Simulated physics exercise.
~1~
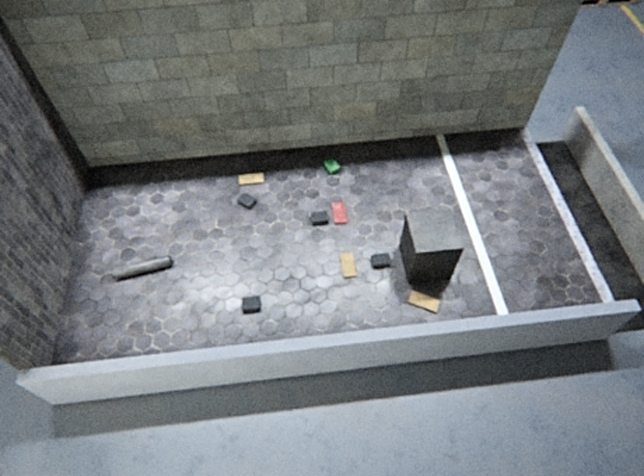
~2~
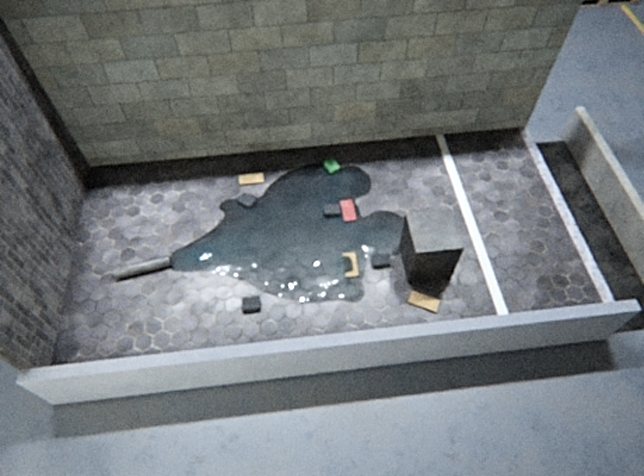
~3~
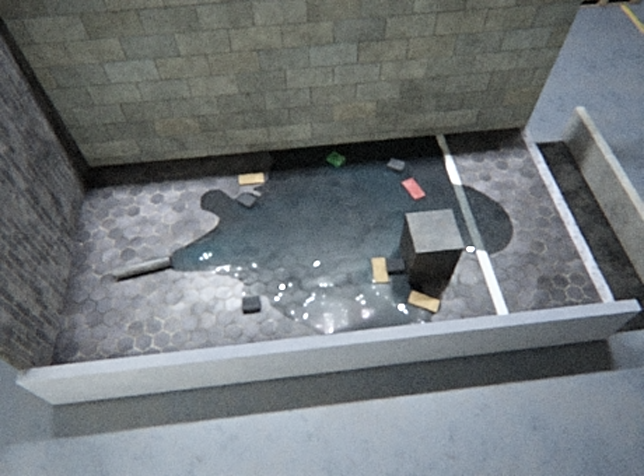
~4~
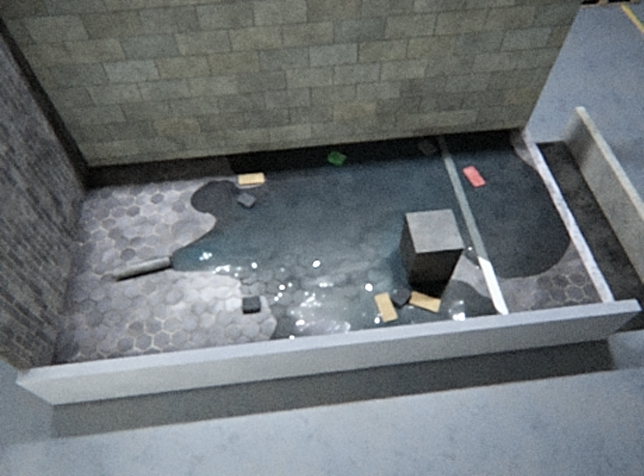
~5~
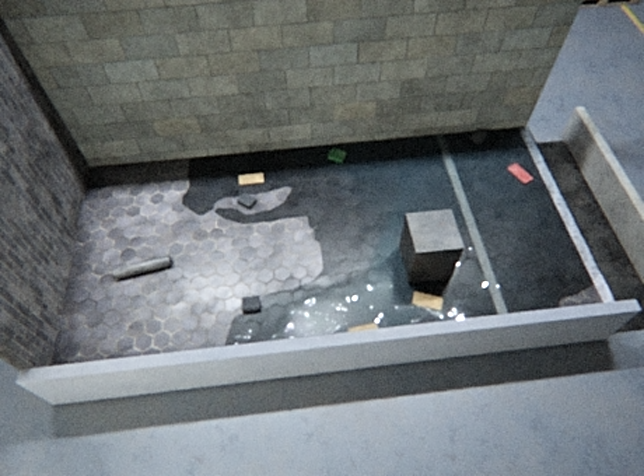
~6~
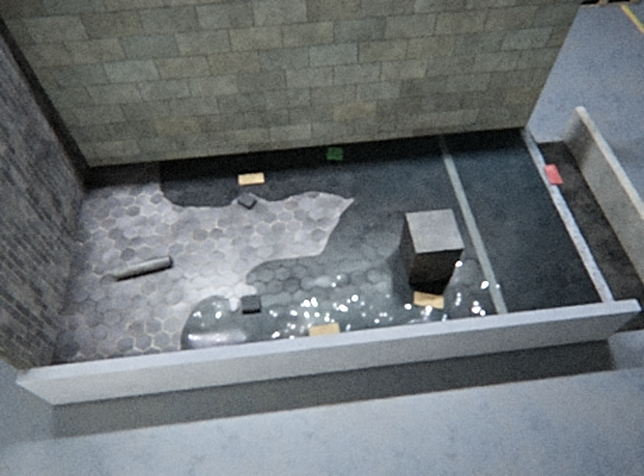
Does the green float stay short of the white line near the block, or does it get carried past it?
The green float stays short of the line near the back wall, while the red board is carried past it.
In a walled bay, spreading water sweeps a red board rightward past the inner white line.
